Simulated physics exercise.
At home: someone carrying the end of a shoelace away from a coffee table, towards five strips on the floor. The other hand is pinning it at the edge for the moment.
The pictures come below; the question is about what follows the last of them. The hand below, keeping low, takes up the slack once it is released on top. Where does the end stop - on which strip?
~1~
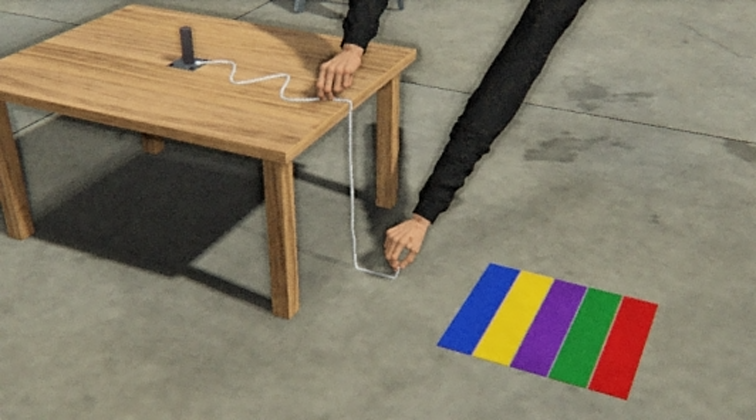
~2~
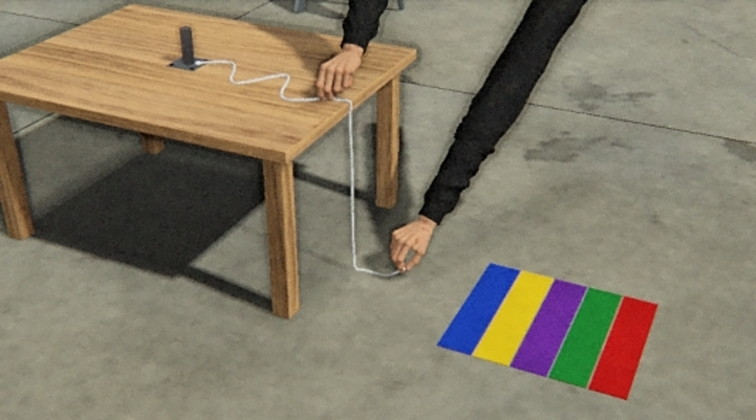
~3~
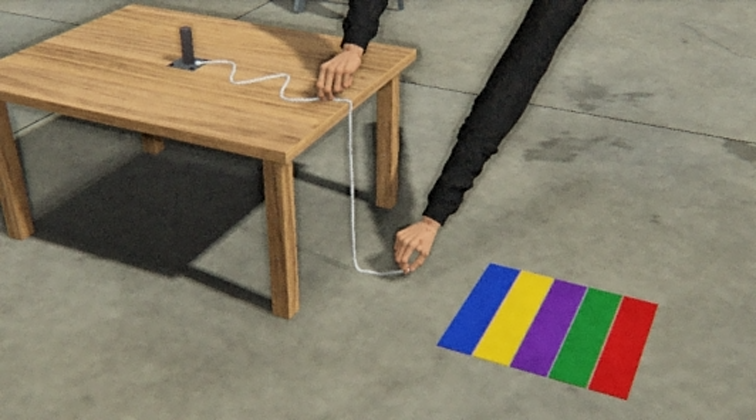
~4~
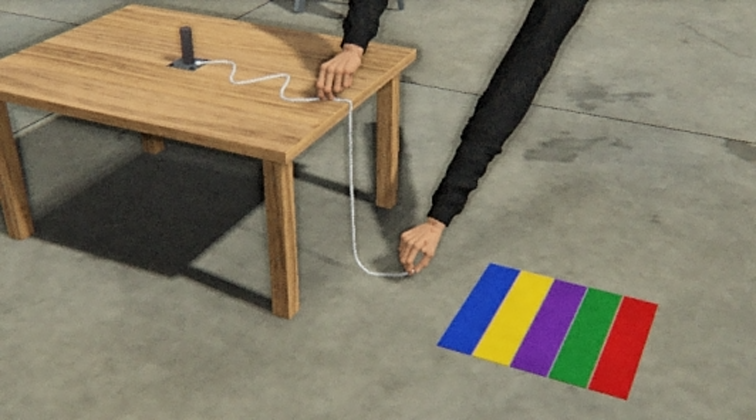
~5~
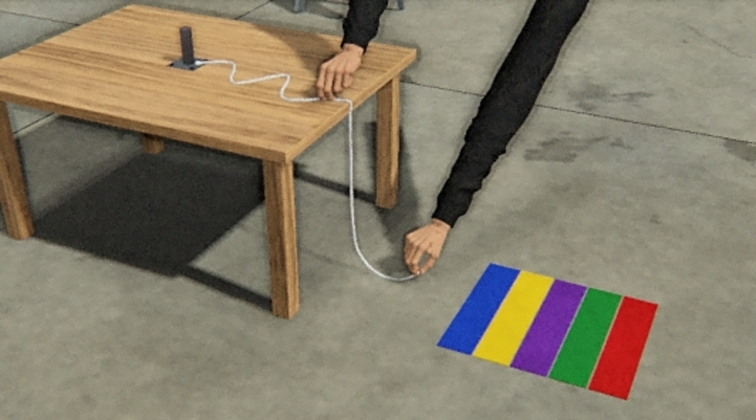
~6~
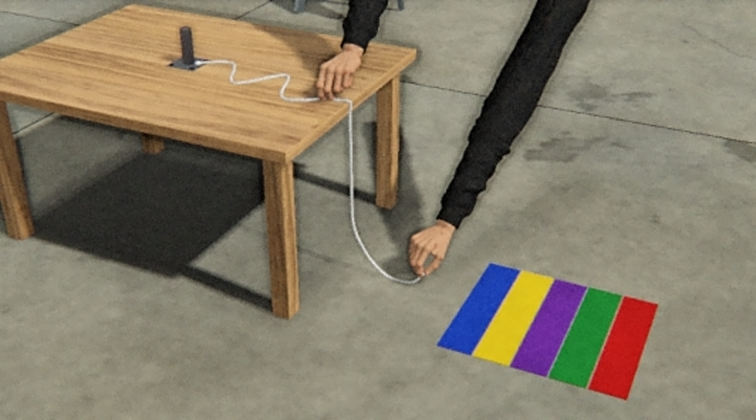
On the red strip.
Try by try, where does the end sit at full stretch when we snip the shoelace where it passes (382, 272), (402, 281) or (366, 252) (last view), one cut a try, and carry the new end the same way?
The pixels come out at around (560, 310), (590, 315) and (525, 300), one per try.
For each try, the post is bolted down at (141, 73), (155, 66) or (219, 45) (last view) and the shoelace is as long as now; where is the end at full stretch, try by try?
Going through the tries, you get (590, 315), then (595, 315), then (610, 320).
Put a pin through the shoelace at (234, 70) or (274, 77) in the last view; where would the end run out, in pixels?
First try near (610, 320), second near (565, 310).
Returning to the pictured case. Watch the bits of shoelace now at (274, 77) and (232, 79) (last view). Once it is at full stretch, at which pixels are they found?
Around (307, 90), then around (263, 80).
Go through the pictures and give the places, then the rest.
End (399, 267); blue (464, 333); yellow (500, 343); purple (536, 354); green (575, 364); red (614, 375), in the first picture.
End (405, 269); shoelace through (231, 63) (256, 80) (282, 94) (350, 108) (352, 185) (354, 255), in the second picture.
End (409, 270), in the third picture.
End (414, 271); shoelace through (231, 63) (256, 80) (282, 94) (350, 108) (351, 184) (355, 255), in the fourth picture.
End (418, 272), in the fifth picture.
End (424, 274); shoelace through (231, 63) (256, 80) (282, 94) (350, 108) (351, 185) (367, 254), in the sixth picture.
Early on, end near (546, 305); over purple.
Midway, end near (597, 318); over green.
At the end of the slack, end near (629, 327); over red. The red one.
